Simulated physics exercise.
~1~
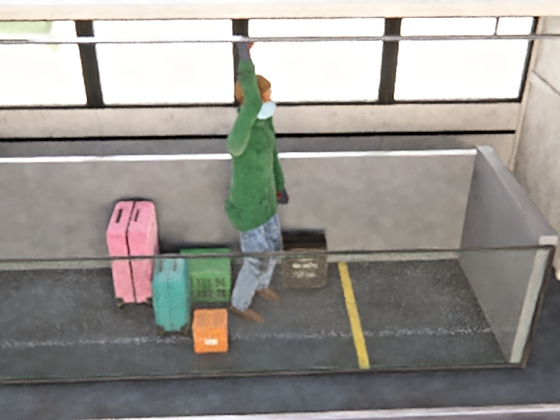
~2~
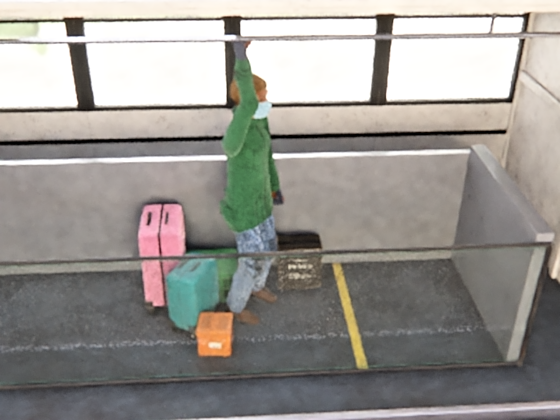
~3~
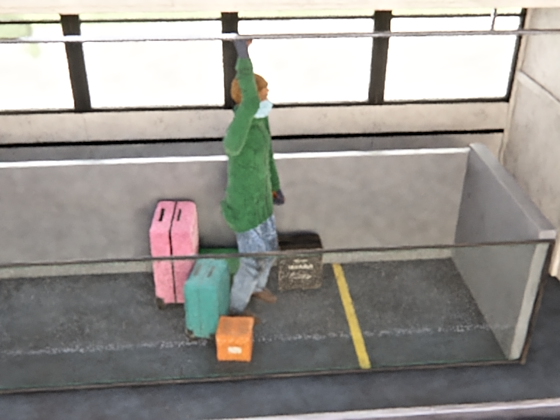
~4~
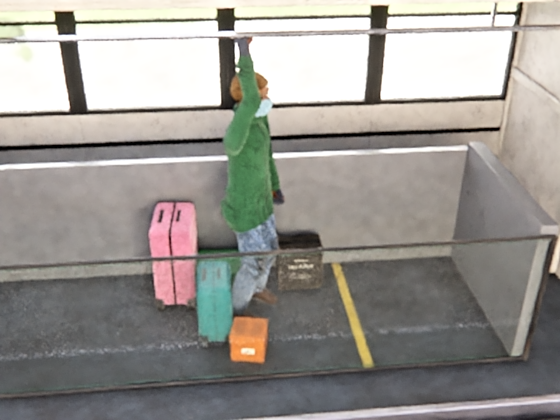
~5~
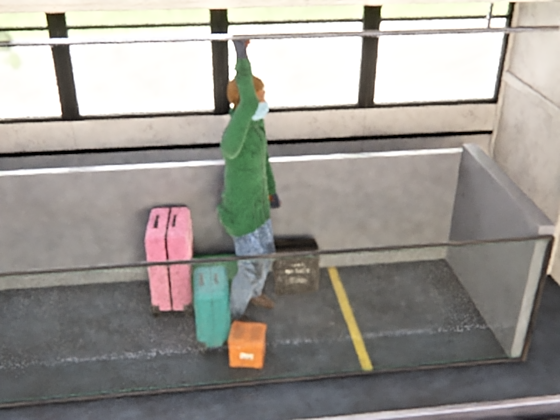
To begin with, a masked traveller in a green coat stands in a bus bay, one arm raised to the overhead rail, with luggage around their feet. The upright pink case, the smaller teal case, the orange tub and the green crate all shift right, while the black carton stays put beside the yellow line. The pink case then settles behind the teal one, which slides on in front of the green crate and the traveller's legs. The orange tub also edges further right. Finally, everything rests left of the line, both cases still upright.
